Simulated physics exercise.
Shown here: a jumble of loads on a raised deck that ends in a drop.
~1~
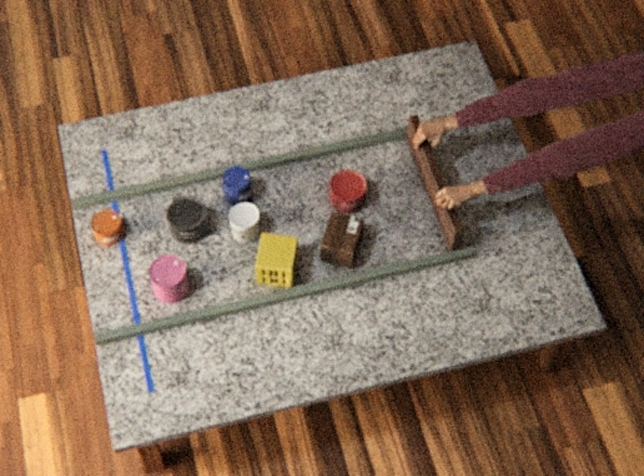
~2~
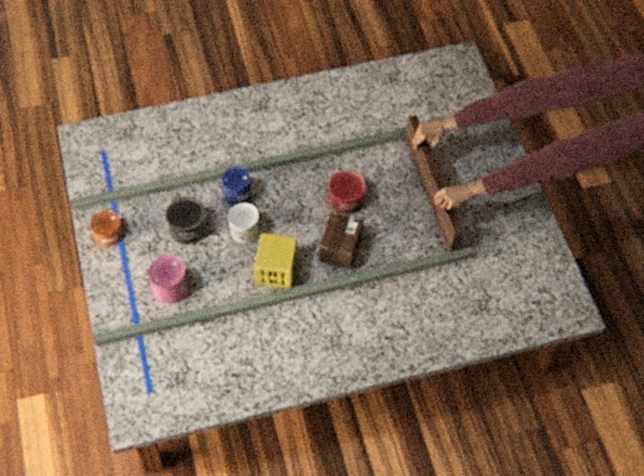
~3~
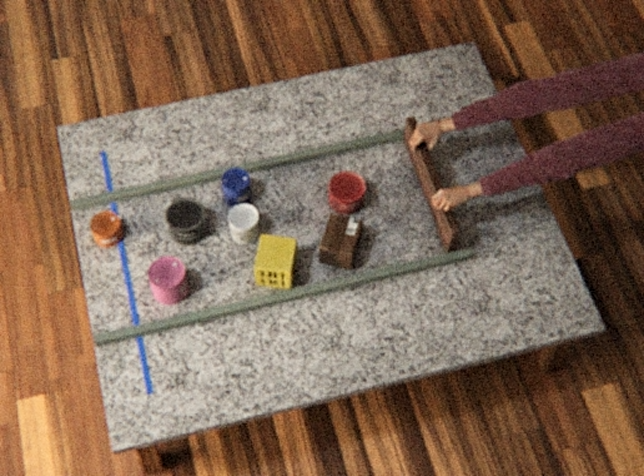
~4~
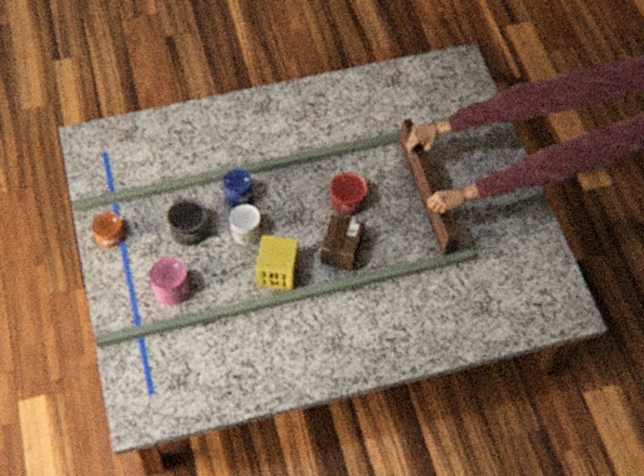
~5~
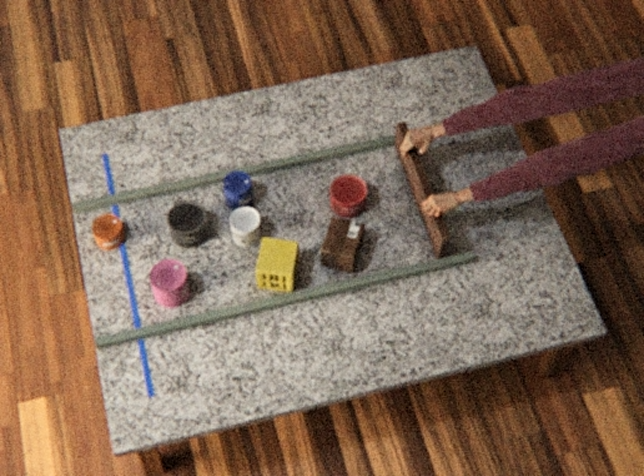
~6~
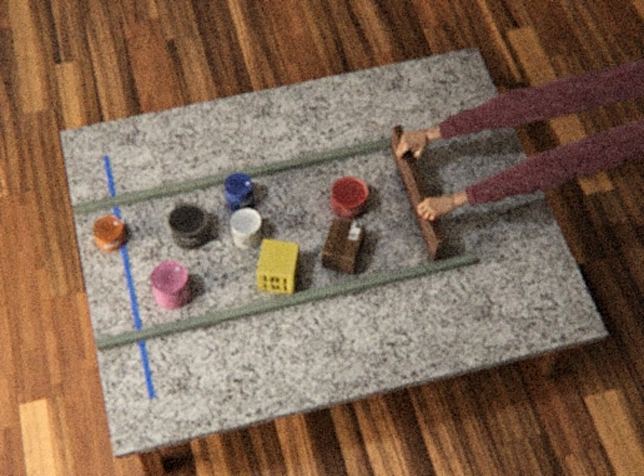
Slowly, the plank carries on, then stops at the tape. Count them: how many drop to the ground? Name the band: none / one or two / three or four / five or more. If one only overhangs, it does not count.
Honestly, the ones lost over the side add up to three, maybe four.
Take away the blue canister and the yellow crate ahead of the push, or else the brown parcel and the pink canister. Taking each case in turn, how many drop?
Result, first then second: 3, 2.
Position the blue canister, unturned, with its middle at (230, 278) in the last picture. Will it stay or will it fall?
Started there, the object drops over the edge.
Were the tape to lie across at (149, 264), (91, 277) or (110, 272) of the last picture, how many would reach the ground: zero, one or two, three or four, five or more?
One to two; more than four; three to four.
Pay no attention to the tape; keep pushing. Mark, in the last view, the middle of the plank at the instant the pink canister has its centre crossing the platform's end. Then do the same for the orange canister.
The middle sits near (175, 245) for the first and near (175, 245) for the other.
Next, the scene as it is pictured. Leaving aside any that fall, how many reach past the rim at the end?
0 is the number.
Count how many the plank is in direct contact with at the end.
4 are in contact with it.
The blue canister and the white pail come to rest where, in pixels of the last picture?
You'll find the first one at (103, 218) and the second at (112, 275).
Soon after, none off yet; orange canister at rest near (109, 234); pink canister at rest near (171, 286); black pail at rest near (189, 227).
Then, none off yet; orange canister at rest near (109, 234); pink canister moved about its own width near (147, 291); black pail moved about its own width near (166, 230).
By the end, the number that fall off is three or four; fallen, yellow crate, black pail, pink canister and orange canister.
